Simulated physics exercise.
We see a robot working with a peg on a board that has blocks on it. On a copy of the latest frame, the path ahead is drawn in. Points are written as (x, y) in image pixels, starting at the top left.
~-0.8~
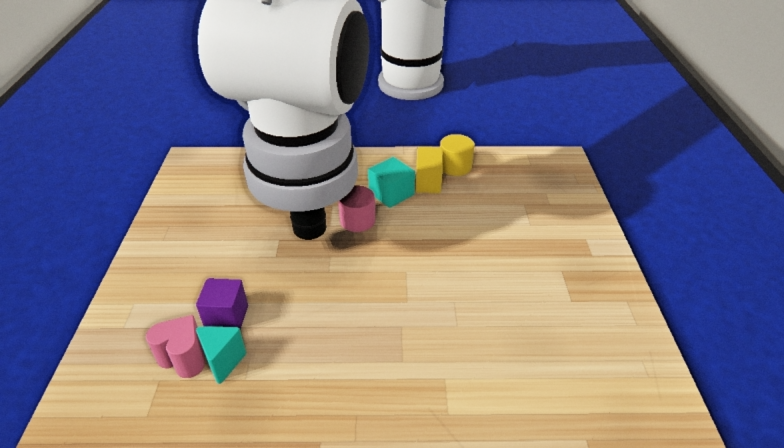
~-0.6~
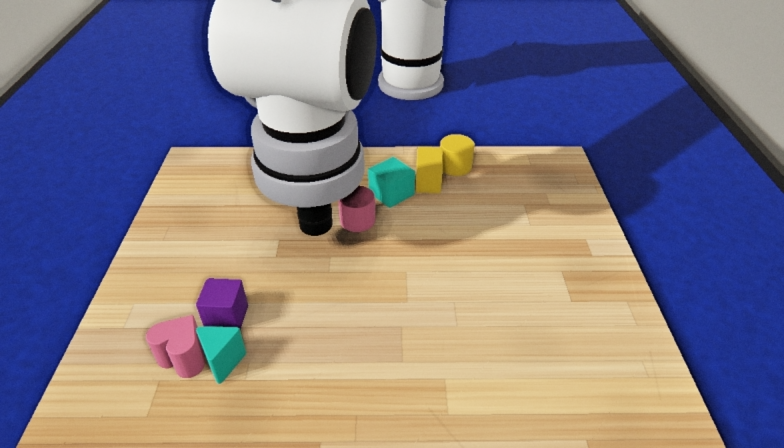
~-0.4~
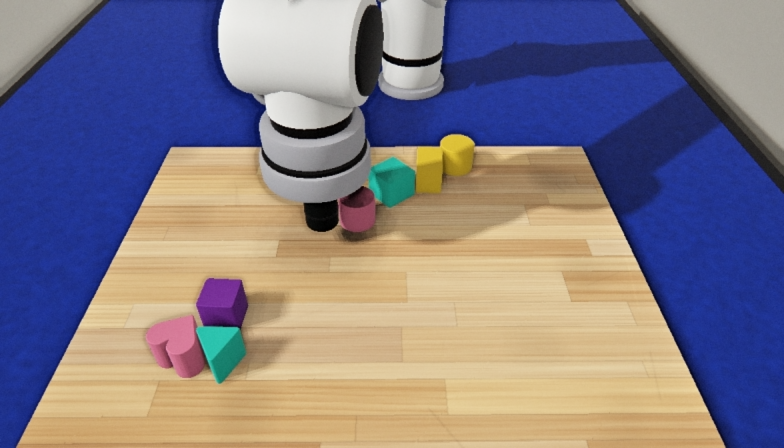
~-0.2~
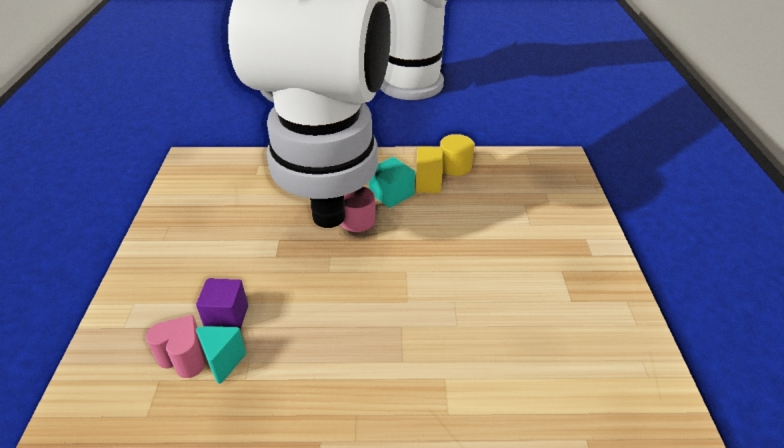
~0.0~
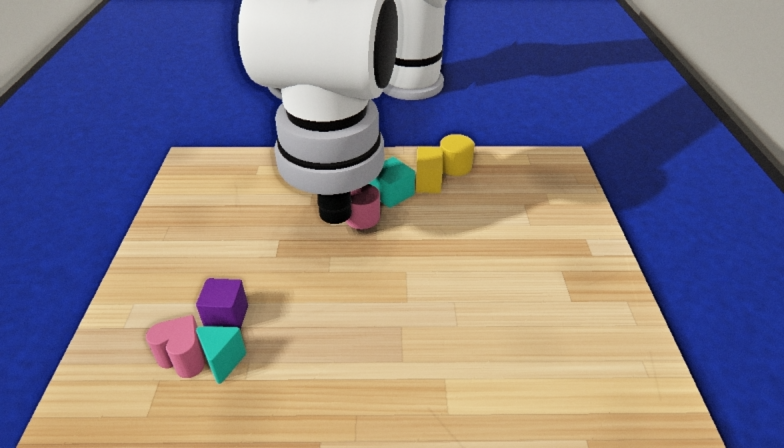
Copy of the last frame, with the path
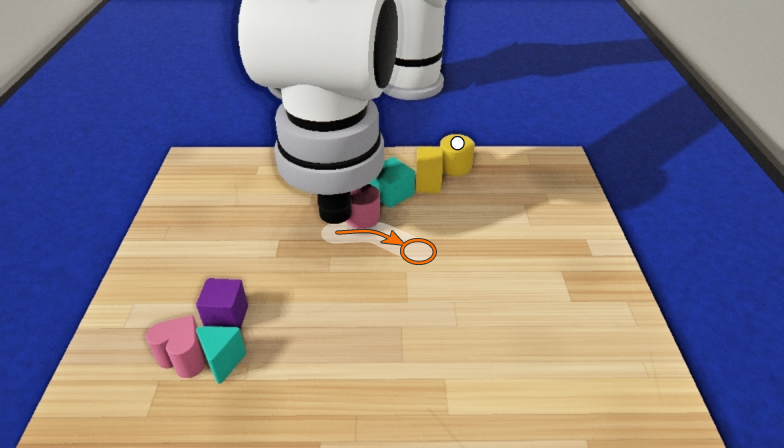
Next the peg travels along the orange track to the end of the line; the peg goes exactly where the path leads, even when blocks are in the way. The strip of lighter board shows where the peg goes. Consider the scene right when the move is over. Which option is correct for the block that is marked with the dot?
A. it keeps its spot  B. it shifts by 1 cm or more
Option A.
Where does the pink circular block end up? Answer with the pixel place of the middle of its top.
The spot you're after is about (390, 189) in the image.
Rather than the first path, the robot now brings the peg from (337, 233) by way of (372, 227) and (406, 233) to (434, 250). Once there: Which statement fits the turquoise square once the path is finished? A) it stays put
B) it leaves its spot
B: It leaves its spot.
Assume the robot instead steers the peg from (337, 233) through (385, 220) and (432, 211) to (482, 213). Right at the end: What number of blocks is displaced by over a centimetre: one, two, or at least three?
I reckon the push displaces three or more of the blocks by more than 1 cm.
Drawn move, from (337, 233) via (367, 231) and (393, 240), ending at (418, 251); the dot is on the yellow circular block.
On the path given first. One third of the way, peg at (367, 213); pink circular block at (383, 188); turquoise square at (396, 167).
Two thirds of the way, peg at (393, 221); pink circular block at (390, 189); turquoise square at (396, 166), turned 15° anticlockwise.
At the end, peg at (419, 233); pink circular block at (390, 189); turquoise square at (396, 166), turned 15° anticlockwise; yellow circular block still.
